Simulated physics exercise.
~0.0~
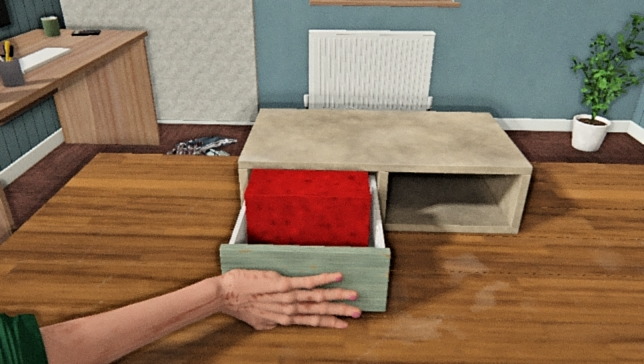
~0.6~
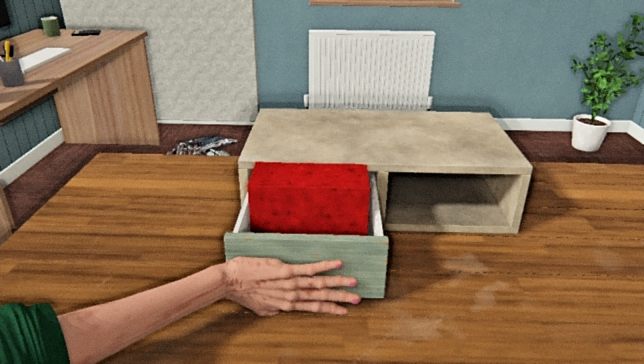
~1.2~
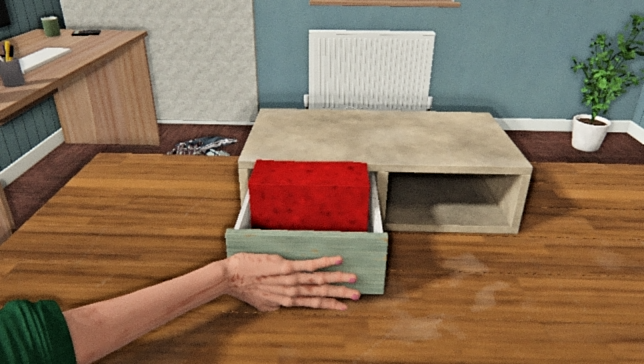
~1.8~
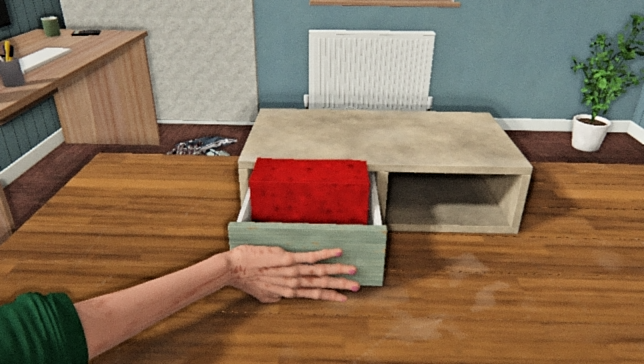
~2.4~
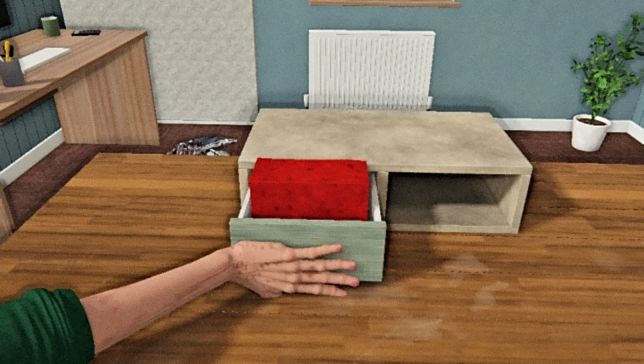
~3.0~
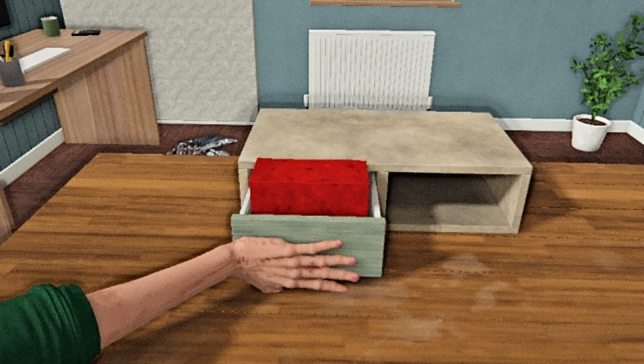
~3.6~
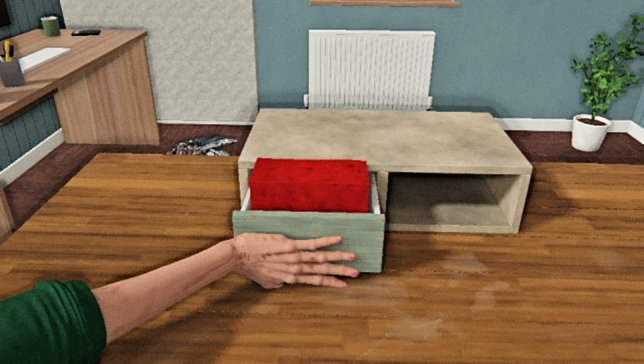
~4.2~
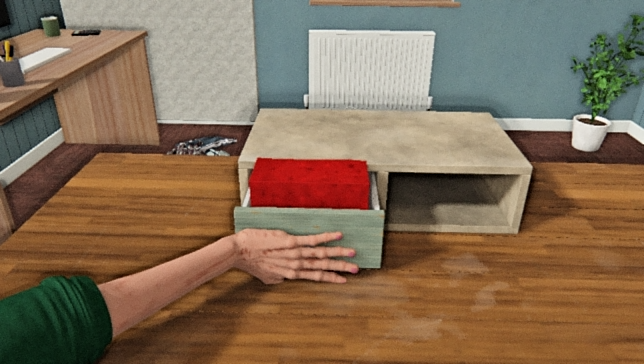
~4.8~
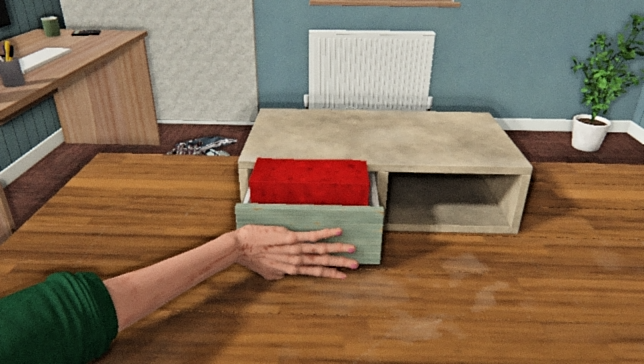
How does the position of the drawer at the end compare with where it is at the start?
At the end the drawer sits a little farther back, closer in to the beige chest than at the start, but it is still partly open.
